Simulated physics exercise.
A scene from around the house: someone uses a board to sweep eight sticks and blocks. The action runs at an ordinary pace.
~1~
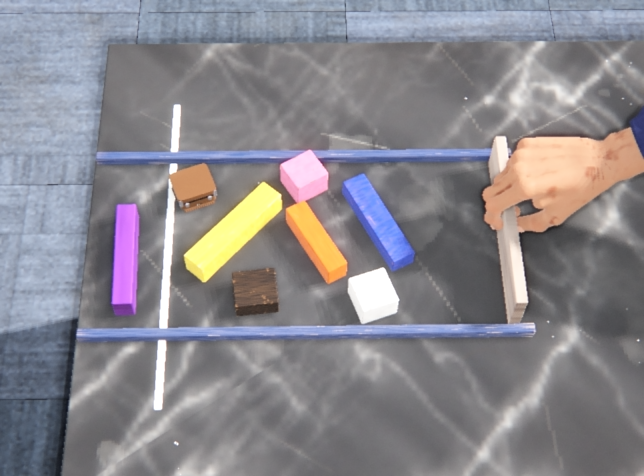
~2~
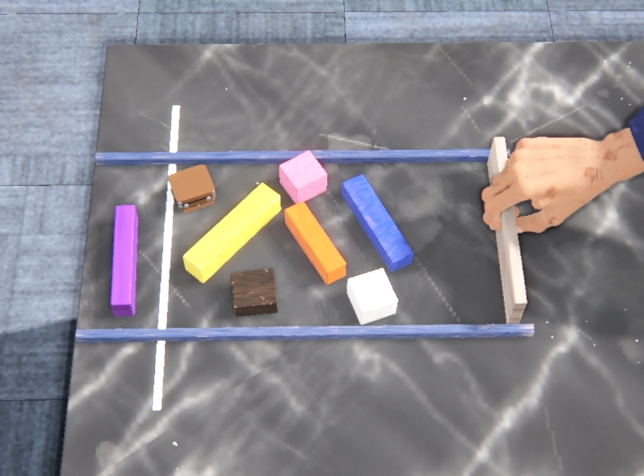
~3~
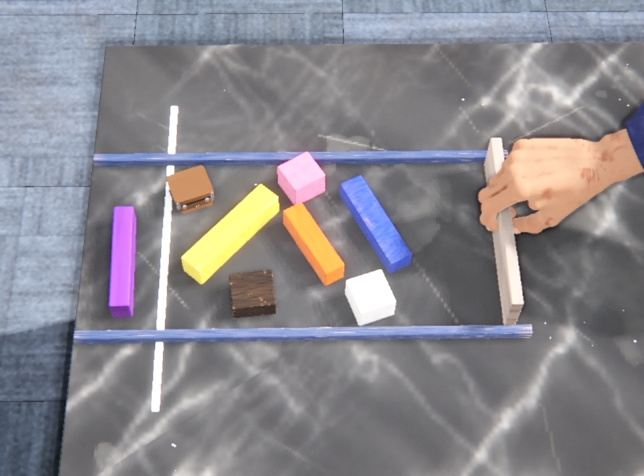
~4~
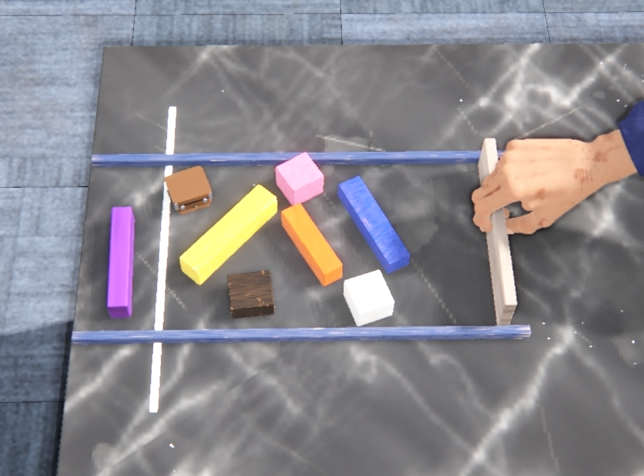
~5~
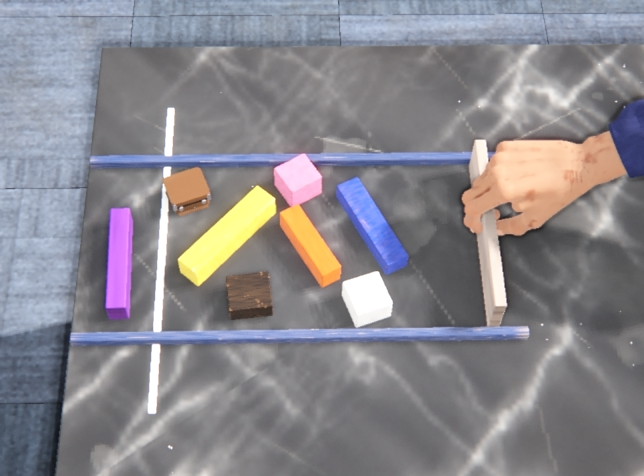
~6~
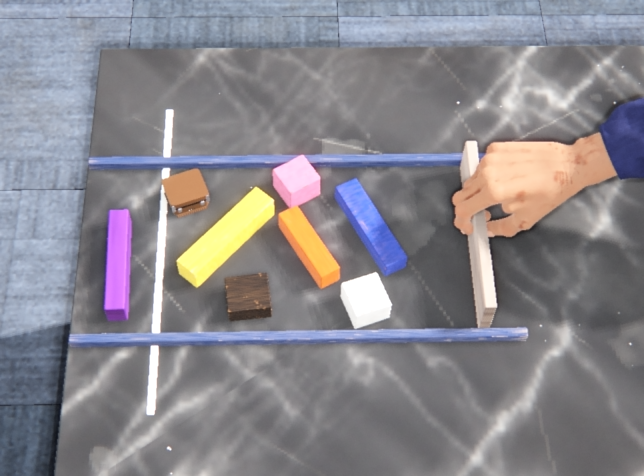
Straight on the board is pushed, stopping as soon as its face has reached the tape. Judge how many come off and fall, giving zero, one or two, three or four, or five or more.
Just one or two.
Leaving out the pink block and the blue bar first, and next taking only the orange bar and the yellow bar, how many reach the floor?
First try: 0 fallen; other try: 1.
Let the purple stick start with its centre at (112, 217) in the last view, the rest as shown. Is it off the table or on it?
That purple stick heads down.
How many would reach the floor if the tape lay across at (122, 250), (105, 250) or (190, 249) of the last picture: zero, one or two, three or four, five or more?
In that order: Either three or four; five or over; not one.
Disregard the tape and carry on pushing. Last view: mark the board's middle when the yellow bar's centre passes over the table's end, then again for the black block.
For the yellow bar at (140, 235), for the black block at (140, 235).
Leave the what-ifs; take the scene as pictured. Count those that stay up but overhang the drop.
I'd put it at 0.
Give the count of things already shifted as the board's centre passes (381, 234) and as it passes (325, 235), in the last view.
2 and 4.
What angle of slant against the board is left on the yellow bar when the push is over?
Some 0 degrees.
Early on, none off yet; purple stick at rest near (118, 264); brown case at rest near (186, 194); yellow bar at rest near (227, 236).
A while later, none off yet; purple stick at rest near (118, 264); brown case at rest near (186, 194); yellow bar moving near (216, 235).
Further along, none off yet; purple stick at rest near (118, 264); brown case travelled about its own width near (133, 183); yellow bar travelled about its own width near (157, 239).
Finally, the number that fall off is one or two; lost, brown case and purple stick.
